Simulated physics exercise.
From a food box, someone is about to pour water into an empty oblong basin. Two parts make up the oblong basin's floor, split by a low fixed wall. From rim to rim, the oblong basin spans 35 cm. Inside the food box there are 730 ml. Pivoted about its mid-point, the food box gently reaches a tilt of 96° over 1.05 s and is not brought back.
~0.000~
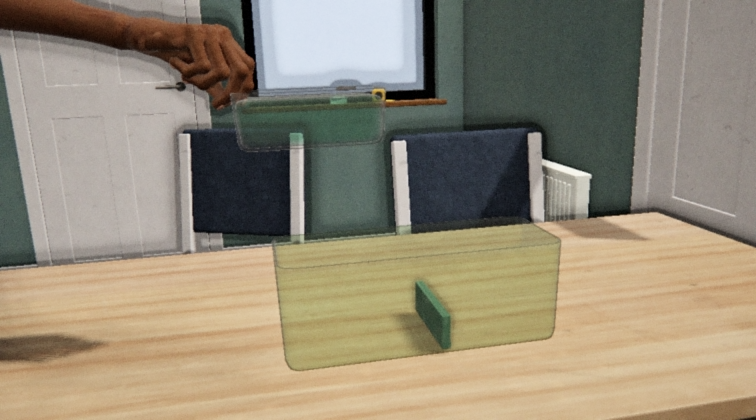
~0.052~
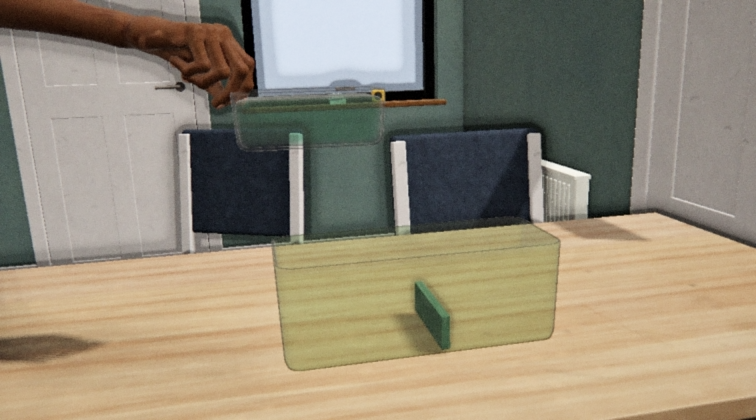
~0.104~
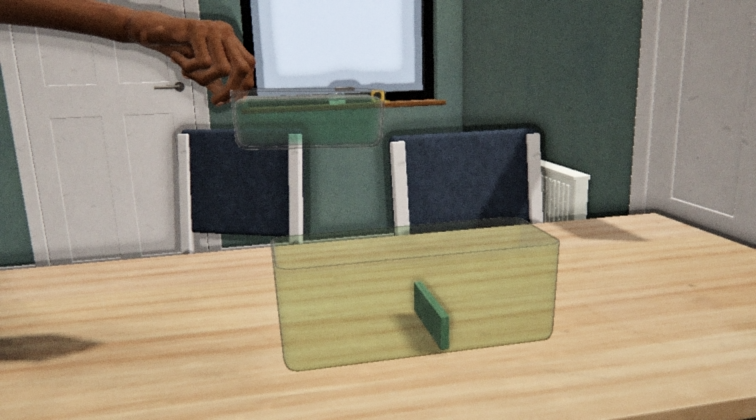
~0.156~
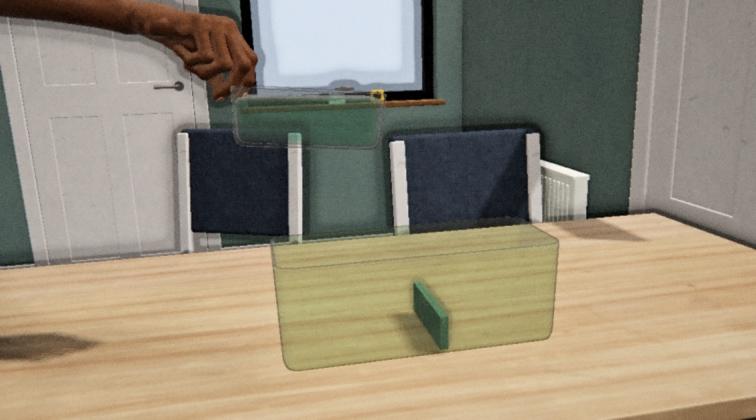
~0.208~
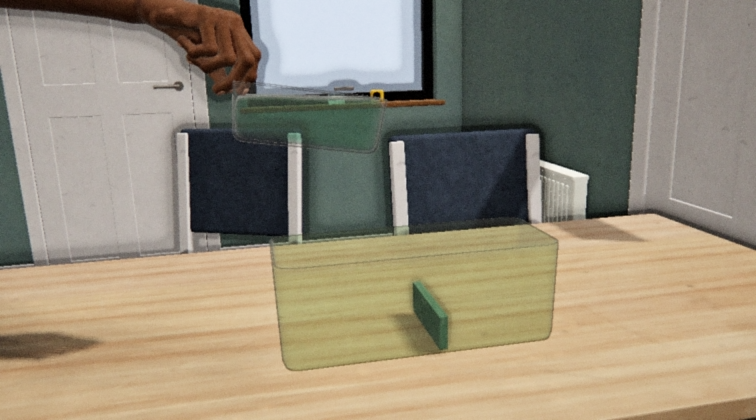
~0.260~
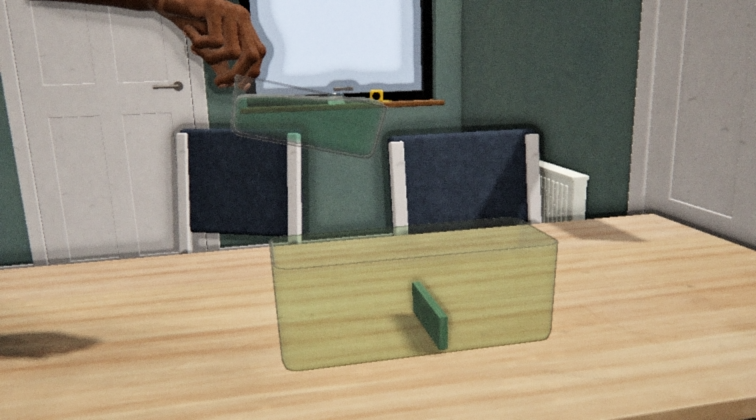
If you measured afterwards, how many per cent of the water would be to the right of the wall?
About 60 out of 100.
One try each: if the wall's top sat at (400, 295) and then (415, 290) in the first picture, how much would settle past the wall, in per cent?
Some 75 in a hundred, then some 70 in a hundred.
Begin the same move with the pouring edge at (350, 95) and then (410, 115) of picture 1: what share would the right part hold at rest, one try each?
Try 1: Approx. 35 %; try 2: Approx. 70 %.
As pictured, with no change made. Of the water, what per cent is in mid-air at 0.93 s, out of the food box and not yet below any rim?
Close to 4 %.
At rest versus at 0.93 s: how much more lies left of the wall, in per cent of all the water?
Difference: Approx. 10 %.
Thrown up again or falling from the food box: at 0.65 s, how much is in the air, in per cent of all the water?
It comes to about 50 percent.
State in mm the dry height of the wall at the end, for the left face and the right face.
36 mm left, 22 mm right.
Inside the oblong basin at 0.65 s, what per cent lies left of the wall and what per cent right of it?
3 per cent left and 18 right, roughly.
By 0.65 s the tilt is 65° and 29 per cent is still to pour, 3 is left of the wall and 18 right of it.
By 0.93 s the tilt is 93° and 7 per cent is still to pour, 20 is left of the wall and 60 right of it.
By 1.23 s the tilt is 96° and 1 per cent is still to pour, 29 is left of the wall and 60 right of it.
By 1.55 s the tilt is 96° and 0 per cent is still to pour, 30 is left of the wall and 60 right of it.
At rest 30 per cent lies left of the wall, 60 right of it and 10 outside.
